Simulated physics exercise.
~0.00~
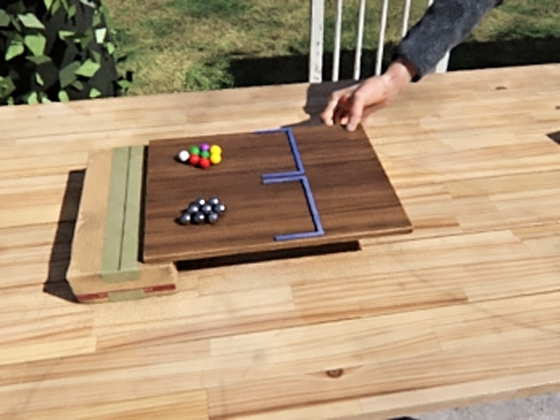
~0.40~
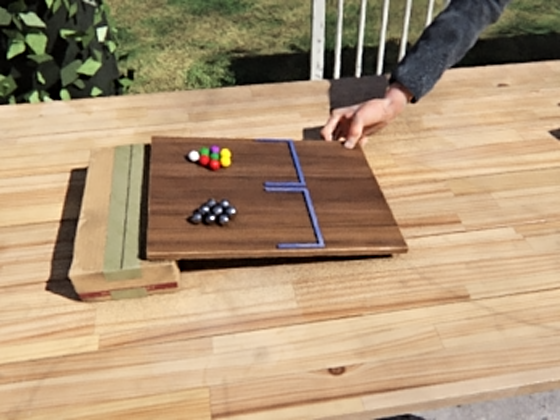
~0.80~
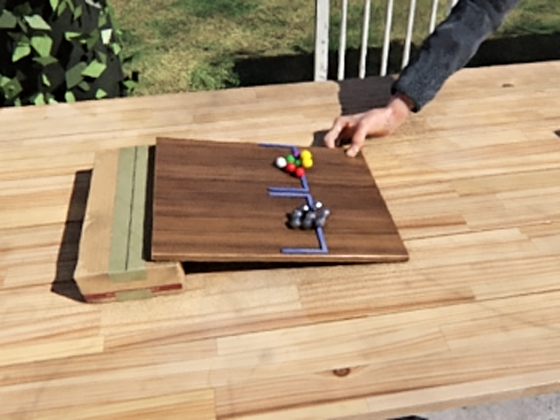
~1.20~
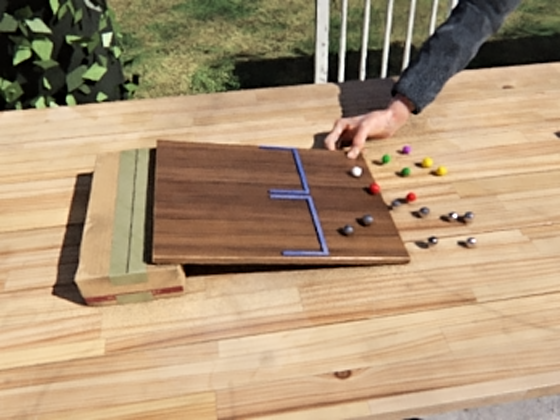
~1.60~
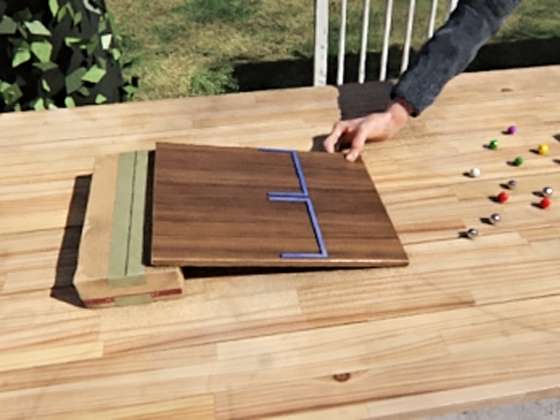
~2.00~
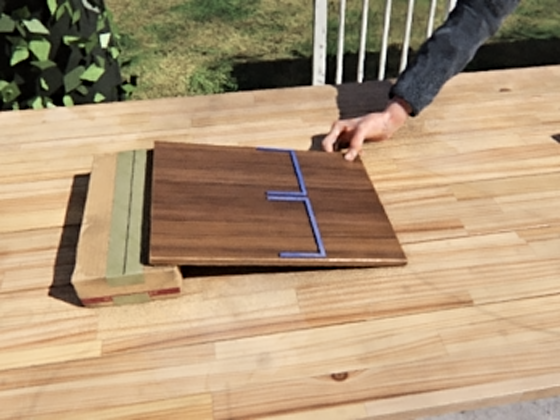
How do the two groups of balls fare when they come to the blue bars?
Neither group is held back. The dark balls at the front and the colourful ones at the back all carry on beyond their bars and roll off the board onto the table.
